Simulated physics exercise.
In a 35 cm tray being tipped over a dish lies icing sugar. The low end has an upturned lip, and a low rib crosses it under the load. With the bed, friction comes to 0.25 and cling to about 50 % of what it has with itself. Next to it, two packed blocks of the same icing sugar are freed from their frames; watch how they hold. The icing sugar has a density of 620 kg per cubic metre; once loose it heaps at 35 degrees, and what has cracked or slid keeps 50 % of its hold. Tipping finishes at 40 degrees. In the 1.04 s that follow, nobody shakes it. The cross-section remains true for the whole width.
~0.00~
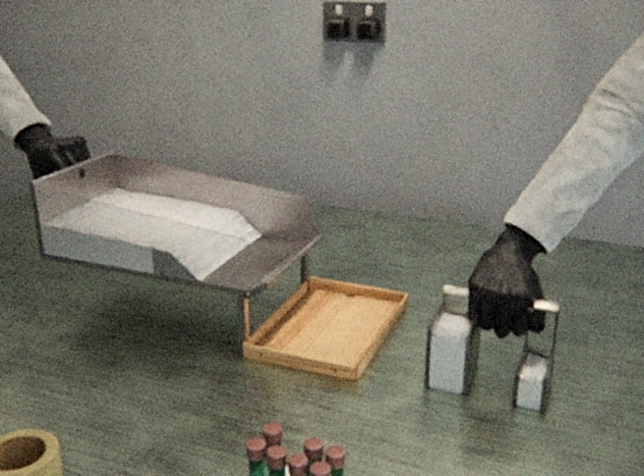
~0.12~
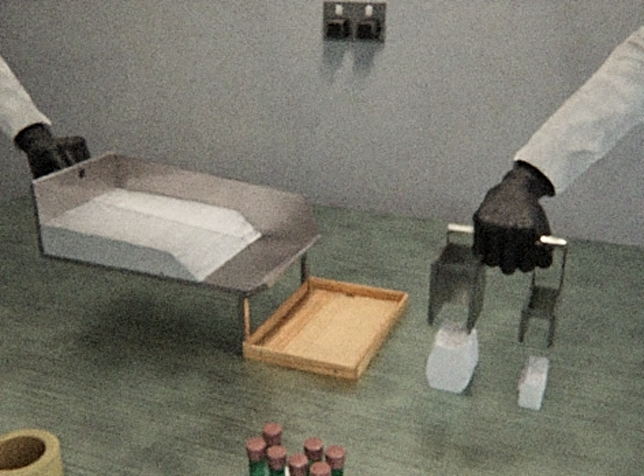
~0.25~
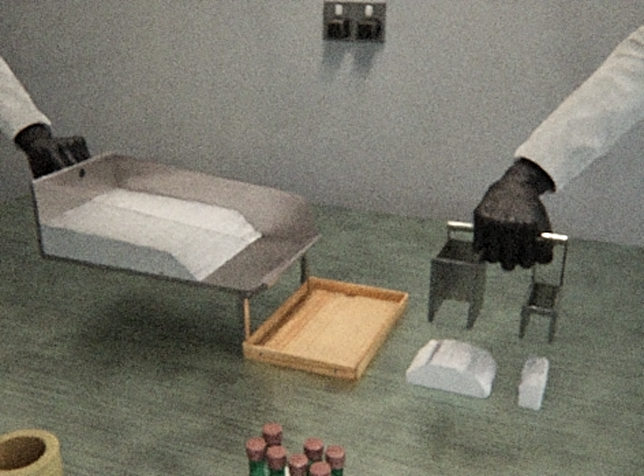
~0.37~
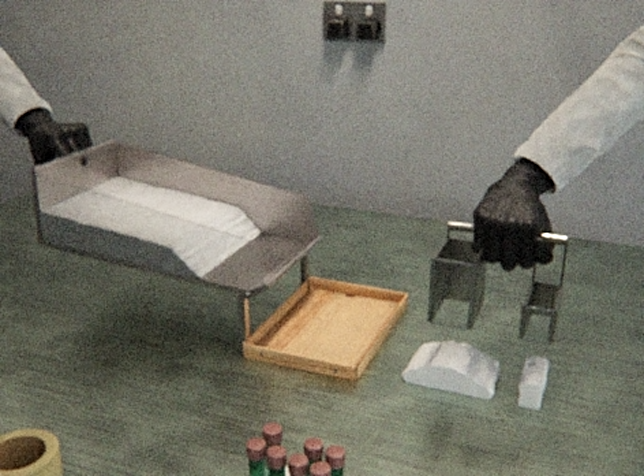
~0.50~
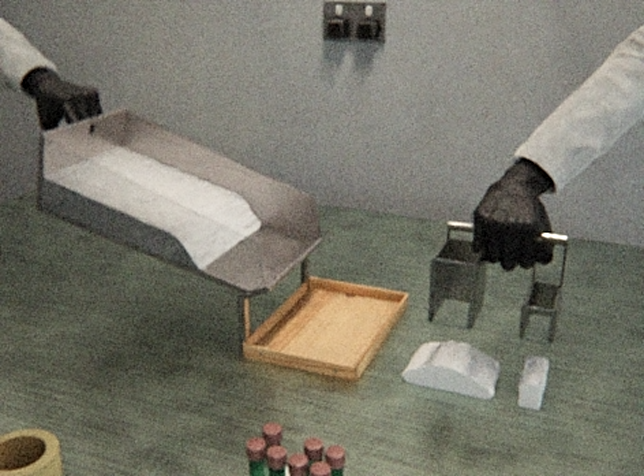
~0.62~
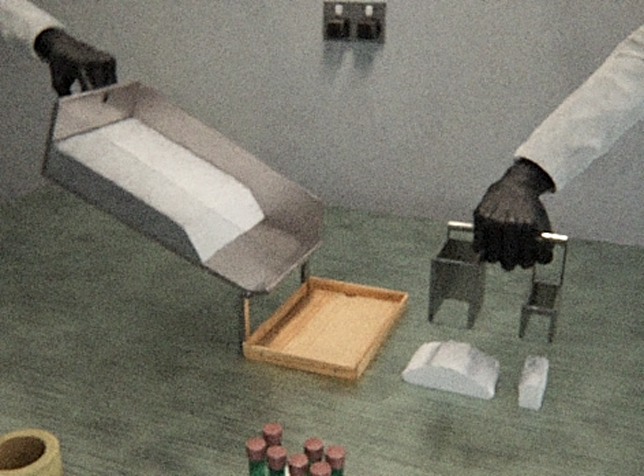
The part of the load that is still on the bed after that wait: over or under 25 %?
Lower than 25 %.
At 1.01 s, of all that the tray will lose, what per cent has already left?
10 per cent.
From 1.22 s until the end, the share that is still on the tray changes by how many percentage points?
About 30 per cent of the whole.
After 0.80 s, the tilt is 35 degrees and 100 % is on the bed.
After 1.01 s, the tilt is 40 degrees and 89 % is on the bed.
After 1.22 s, the tilt is 40 degrees and 41 % is on the bed.
After 1.44 s, the tilt is 40 degrees and 13 % is on the bed.
After 1.96 s, at the end, the tilt is 40 degrees and 10 % is on the bed.
